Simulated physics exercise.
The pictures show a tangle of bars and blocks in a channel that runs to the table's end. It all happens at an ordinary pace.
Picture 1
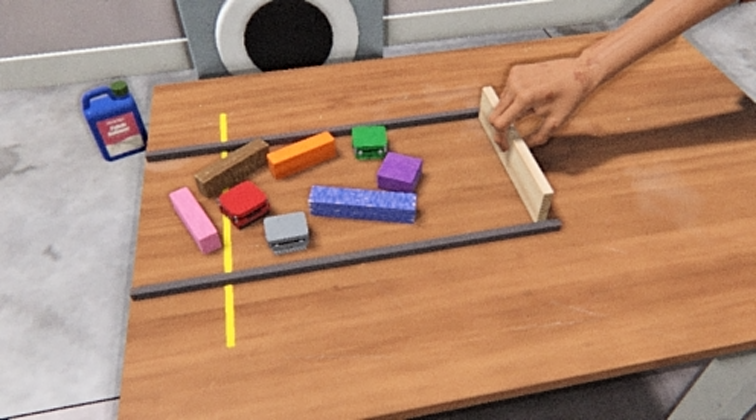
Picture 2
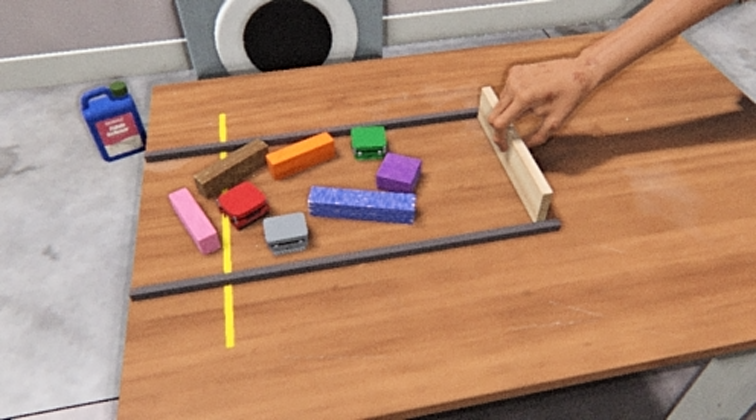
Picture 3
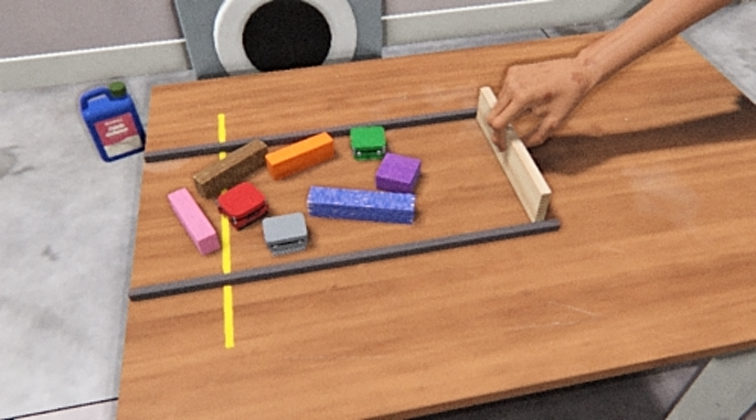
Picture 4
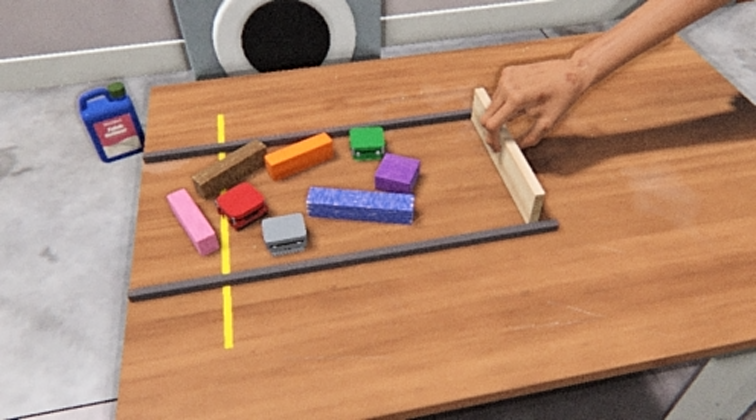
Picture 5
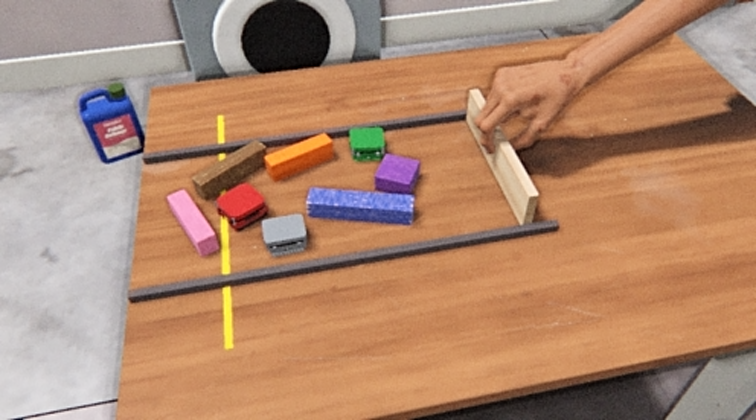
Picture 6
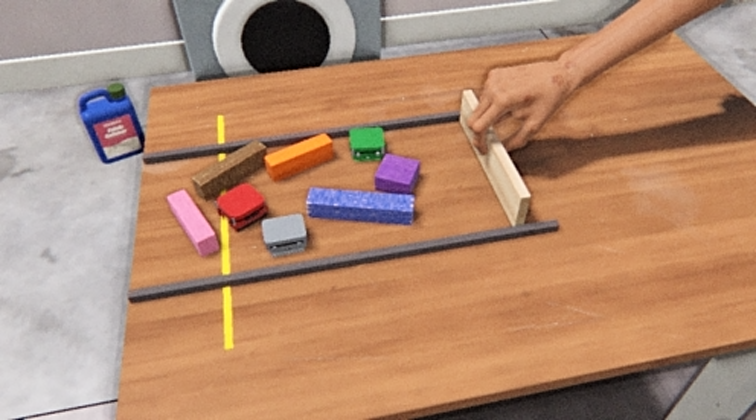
Hand sliding a pale wooden board slightly left between two dark rails, while the coloured bars and blocks lie still.
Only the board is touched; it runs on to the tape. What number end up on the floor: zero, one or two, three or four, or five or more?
In the end the number that fall off is one or two.
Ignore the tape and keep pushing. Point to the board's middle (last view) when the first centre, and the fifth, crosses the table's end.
Near (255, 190) and (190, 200).
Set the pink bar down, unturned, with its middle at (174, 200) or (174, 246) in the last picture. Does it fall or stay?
In that order, it drops off; stays on.
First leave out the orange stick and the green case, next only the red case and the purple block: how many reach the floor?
The counts: 1 and 0.
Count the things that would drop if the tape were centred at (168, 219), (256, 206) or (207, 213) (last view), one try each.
Try by try, 5, 0 and 1.
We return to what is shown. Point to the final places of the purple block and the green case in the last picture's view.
First (203, 208), then (205, 173).
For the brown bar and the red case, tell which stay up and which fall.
The brown bar remains up; the red case falls.
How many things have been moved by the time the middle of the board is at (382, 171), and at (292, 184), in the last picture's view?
By then 3, and 8.
Soon after, none off yet; pink bar at rest near (193, 222); brown bar at rest near (232, 170); red case at rest near (242, 208).
After that, none off yet; pink bar at rest near (191, 223); brown bar at rest near (232, 170); red case displaced about its own width near (213, 205).
And then, none off yet; pink bar displaced a little near (151, 243); brown bar displaced a little near (193, 168); red case displaced well along near (142, 215).
In the end, the number that fall off is one or two; gone, red case.
